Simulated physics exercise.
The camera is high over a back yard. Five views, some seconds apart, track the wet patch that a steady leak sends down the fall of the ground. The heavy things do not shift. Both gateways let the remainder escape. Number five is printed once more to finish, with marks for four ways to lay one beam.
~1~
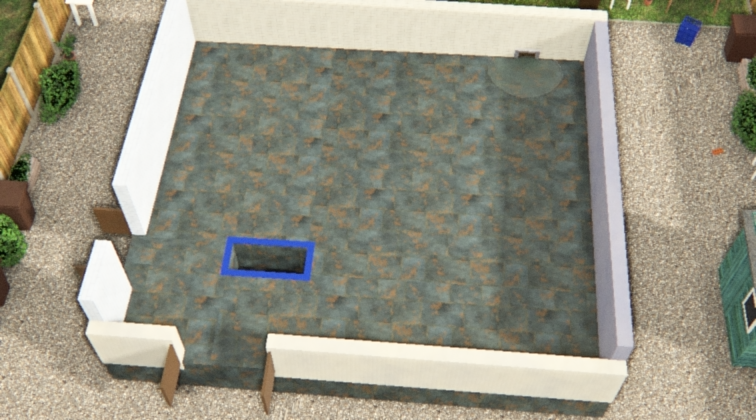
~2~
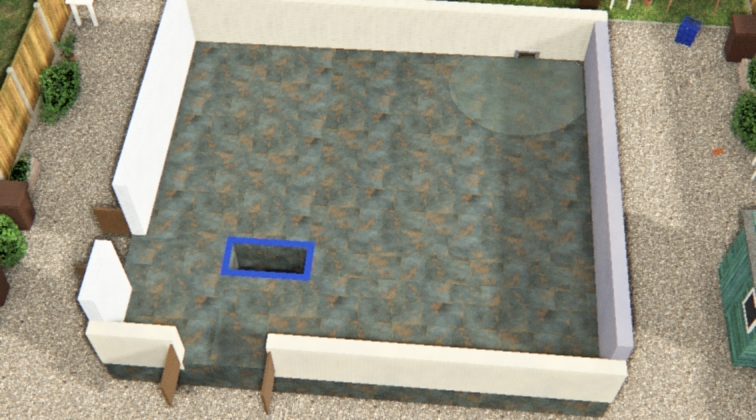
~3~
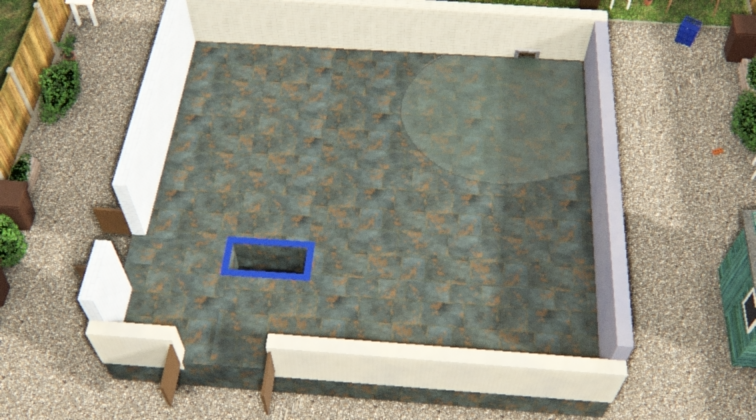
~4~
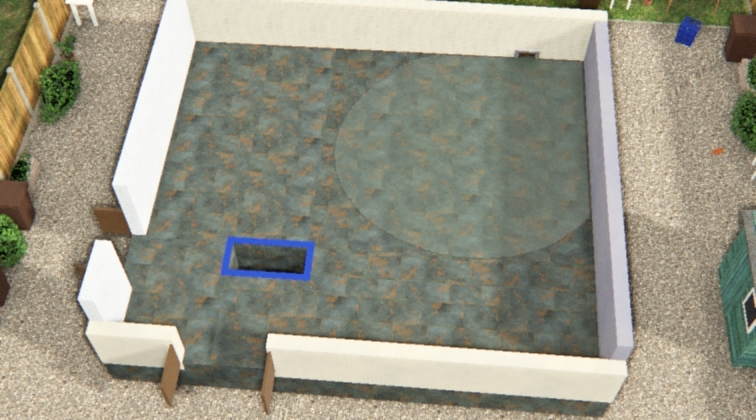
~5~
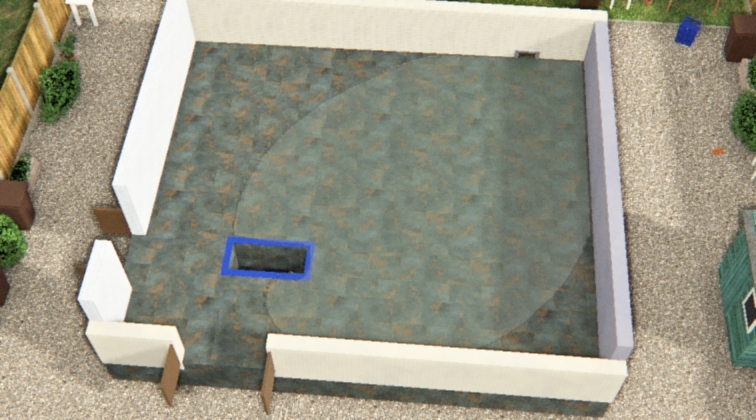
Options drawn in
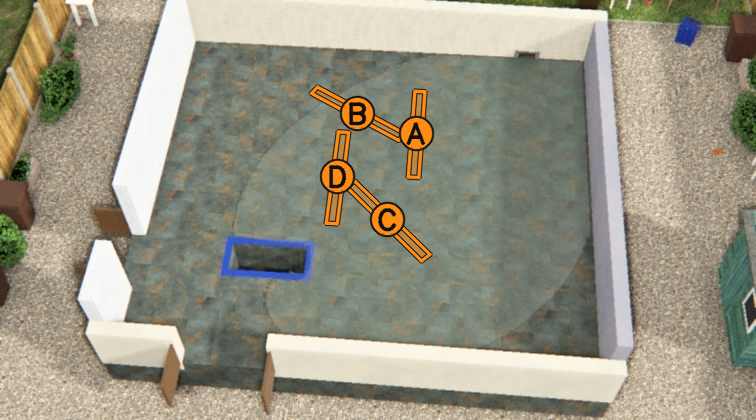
Shallow water spreads from a small outlet at the top right of a walled, stone-patterned yard seen from above, widening down and to the left across the ground until its edge reaches the blue-framed gully.
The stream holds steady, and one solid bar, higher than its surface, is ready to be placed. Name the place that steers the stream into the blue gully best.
B.
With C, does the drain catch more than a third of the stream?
No, it does not.
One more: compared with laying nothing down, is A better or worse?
It is worse.
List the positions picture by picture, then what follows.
Outfall at (527, 54); blue gully at (268, 258); open gate at (139, 261); open gate at (229, 353); 2 % of the ground under water, visible out to (495, 84); blue gully still dry, in the first picture.
In the second picture, 8 % of the ground under water, visible out to (513, 132); blue gully still dry.
In the third picture, 18 % of the ground under water, visible out to (478, 178); blue gully still dry.
In the fourth picture, 34 % of the ground under water, visible out to (386, 227); blue gully still dry.
In the fifth picture, 58 % of the ground under water, visible out to (288, 307); blue gully taking water.
In orange, A from (413, 177) to (419, 91); B from (314, 90) to (401, 136); C from (350, 184) to (425, 257); D from (331, 223) to (343, 132).
For position A, about 13 % of the stream goes into the blue gully, about 86 % out by the gates.
For position B, about 23 % of the stream goes into the blue gully, about 77 % out by the gates.
For position C, about 14 % of the stream goes into the blue gully, about 85 % out by the gates.
For position D, about 14 % of the stream goes into the blue gully, about 86 % out by the gates.
